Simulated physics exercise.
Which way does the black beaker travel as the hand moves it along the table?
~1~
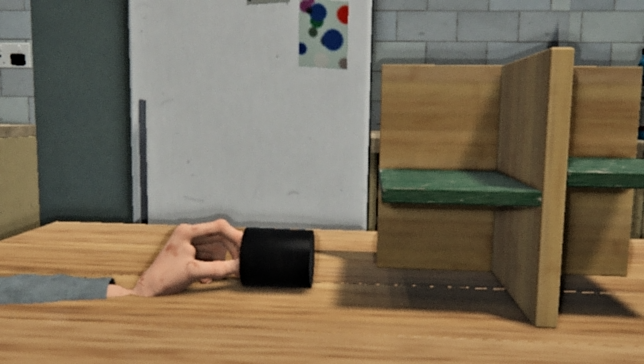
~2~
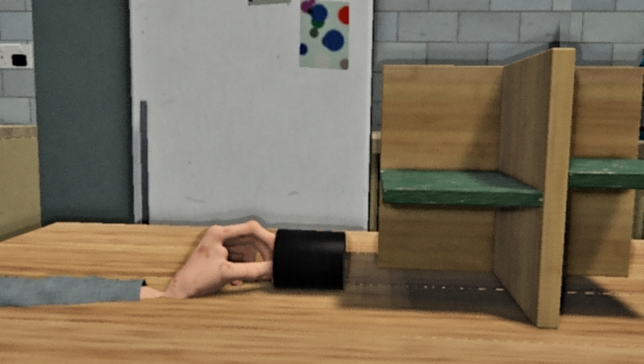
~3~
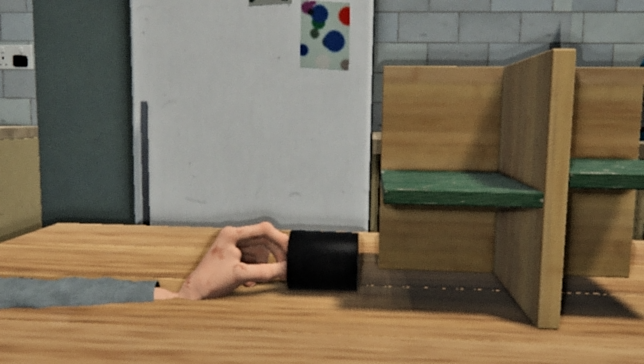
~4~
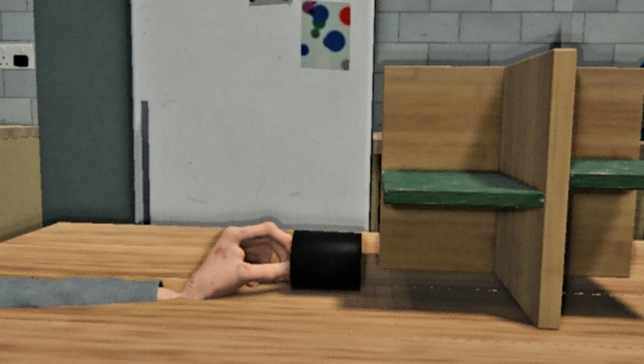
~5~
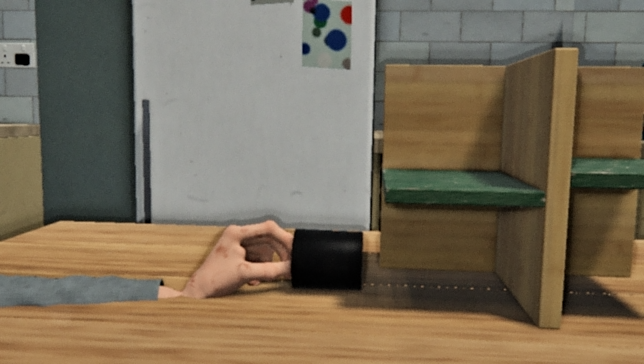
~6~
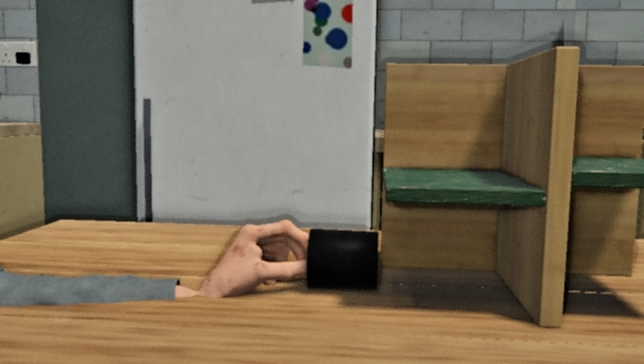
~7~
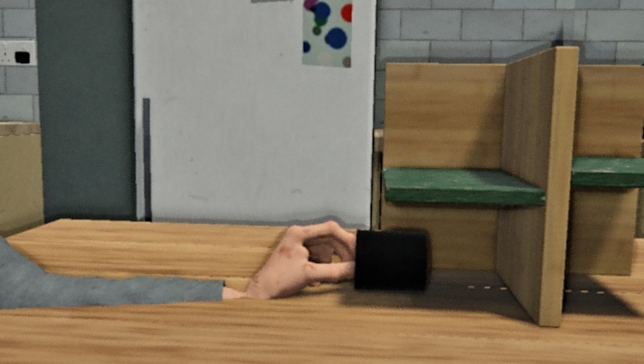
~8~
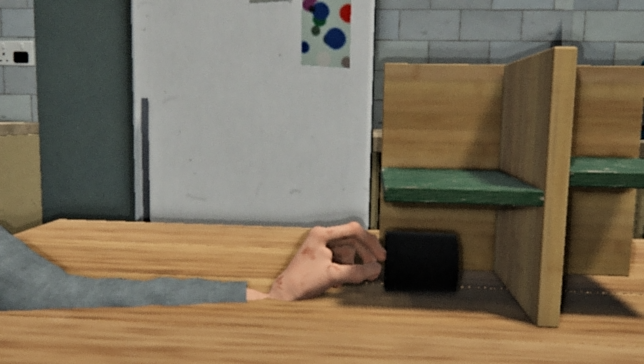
The black beaker moves to the right, toward the space under the green shelf.
